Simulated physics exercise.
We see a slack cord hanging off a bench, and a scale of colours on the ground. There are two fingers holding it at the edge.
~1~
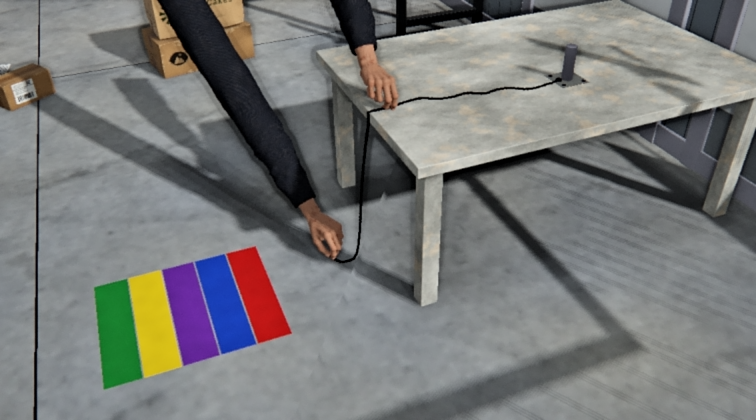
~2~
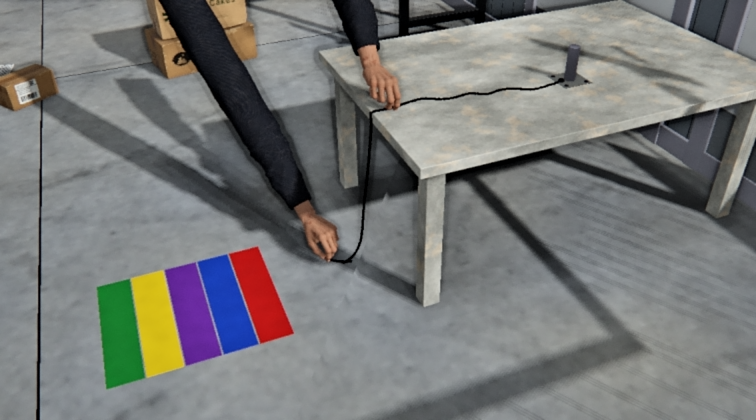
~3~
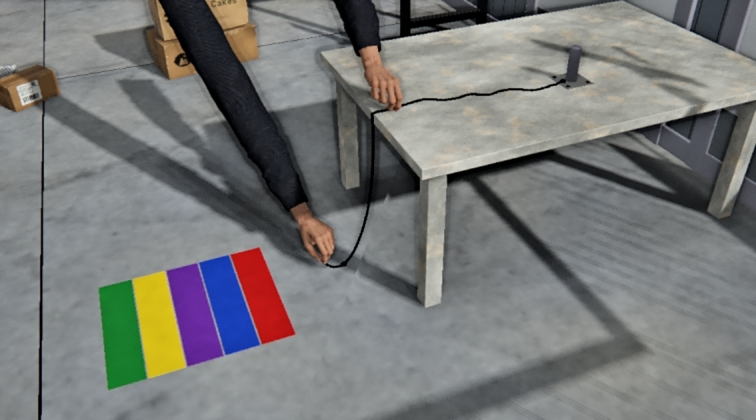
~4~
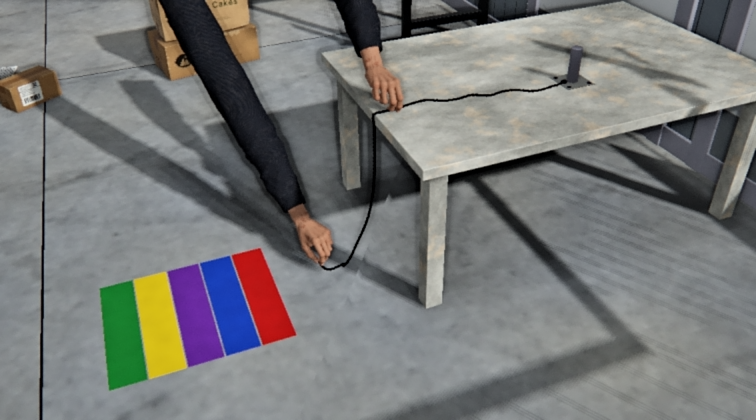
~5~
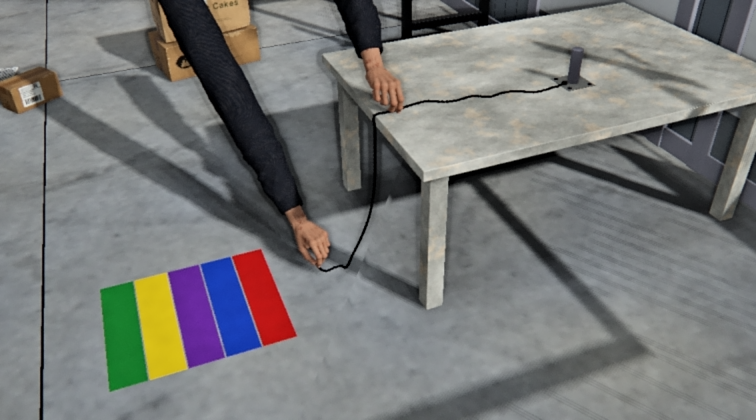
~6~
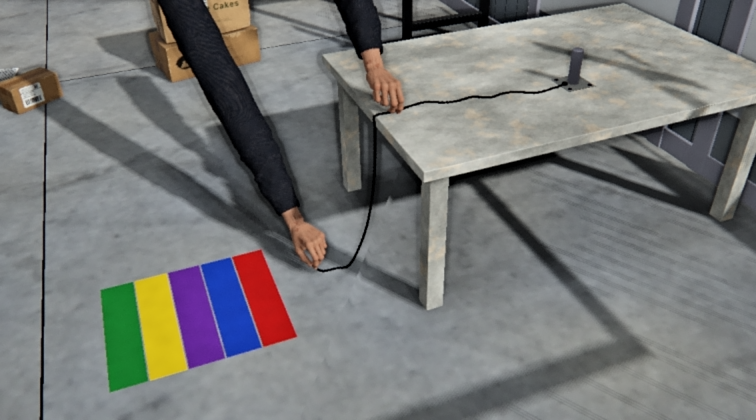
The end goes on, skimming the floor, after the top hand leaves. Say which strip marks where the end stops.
The blue strip marks it.
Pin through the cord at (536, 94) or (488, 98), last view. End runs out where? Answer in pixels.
Per try (px): (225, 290), (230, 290).
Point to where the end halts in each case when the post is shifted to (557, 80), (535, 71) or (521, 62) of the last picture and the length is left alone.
Places per try: (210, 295); (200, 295); (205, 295).
A little later, end near (277, 275); short of the strips.
Next, end near (243, 284); over red.
When it is tight, end near (224, 289); over blue. Over blue.
